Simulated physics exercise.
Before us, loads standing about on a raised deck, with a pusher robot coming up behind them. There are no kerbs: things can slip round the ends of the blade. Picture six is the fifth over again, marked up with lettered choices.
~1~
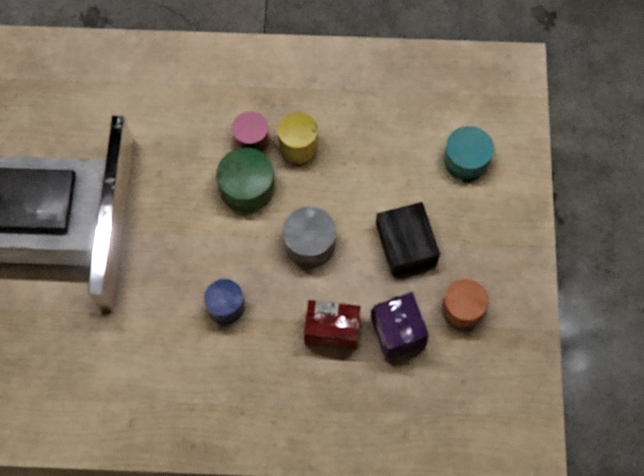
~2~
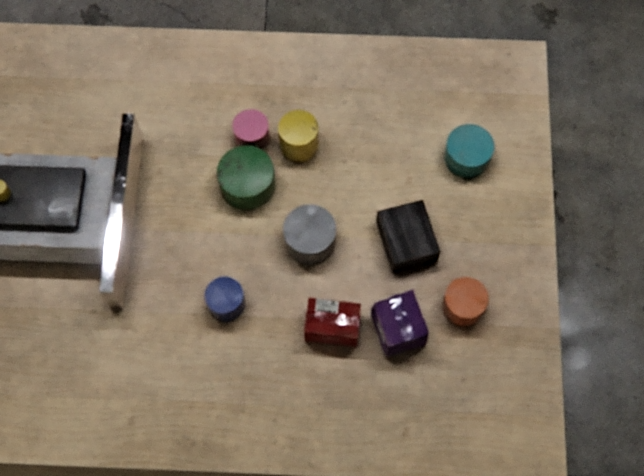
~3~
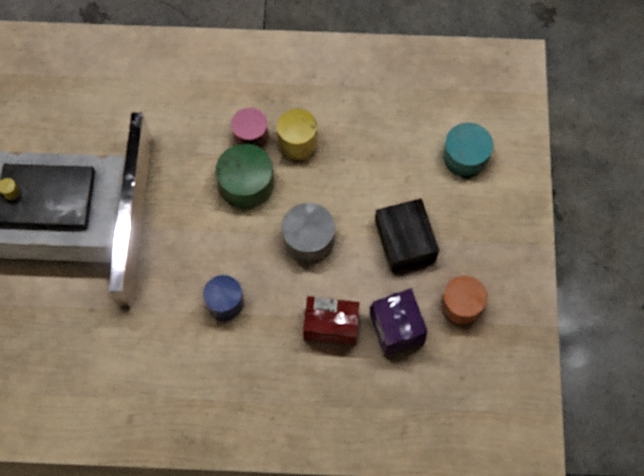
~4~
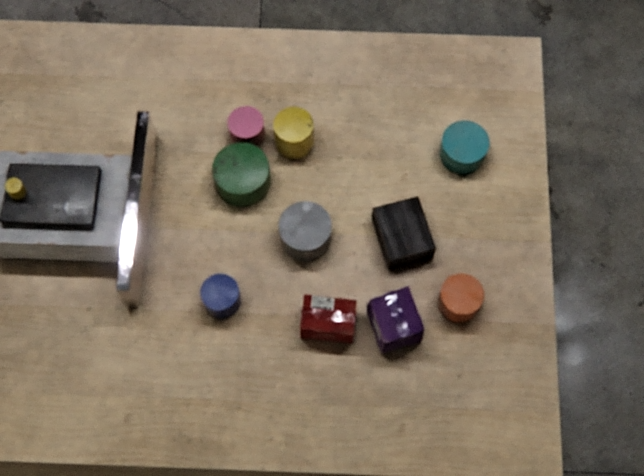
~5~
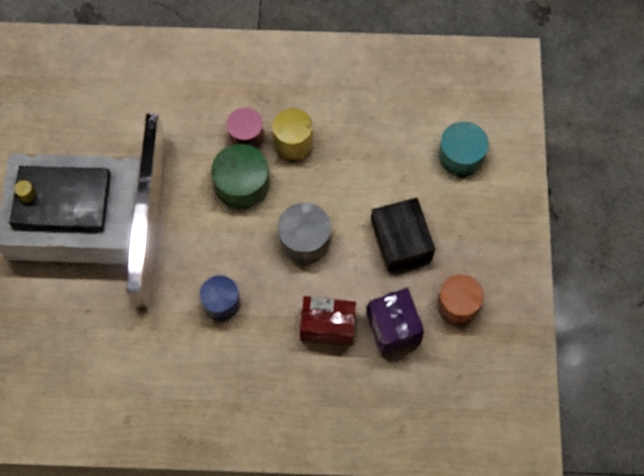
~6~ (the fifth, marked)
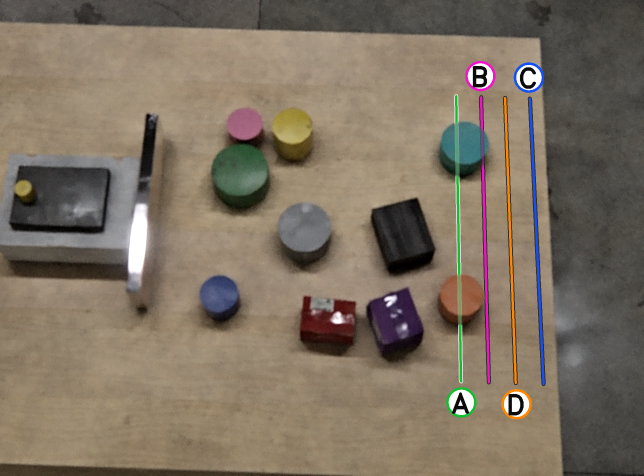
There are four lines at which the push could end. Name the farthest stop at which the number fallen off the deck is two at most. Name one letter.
The farthest such stop is D.
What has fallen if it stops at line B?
It is the black crate.
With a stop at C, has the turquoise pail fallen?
Yes.
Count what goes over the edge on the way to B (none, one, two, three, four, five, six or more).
One.
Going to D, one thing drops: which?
It is the black crate.
On the marked copy, A at (458, 231); B at (485, 232); C at (536, 233); D at (510, 233).
Taking D. A third of the way, robot (200, 202); pink pail (273, 119); yellow canister (307, 135).
Two thirds of the way, robot (334, 206); black crate (489, 233); turquoise pail (473, 151).
When it is over, robot (438, 209); black crate over the edge; turquoise pail (542, 141); one fallen.
As for the rest, A is within the limit but short; B is within the limit but short; C drops six.
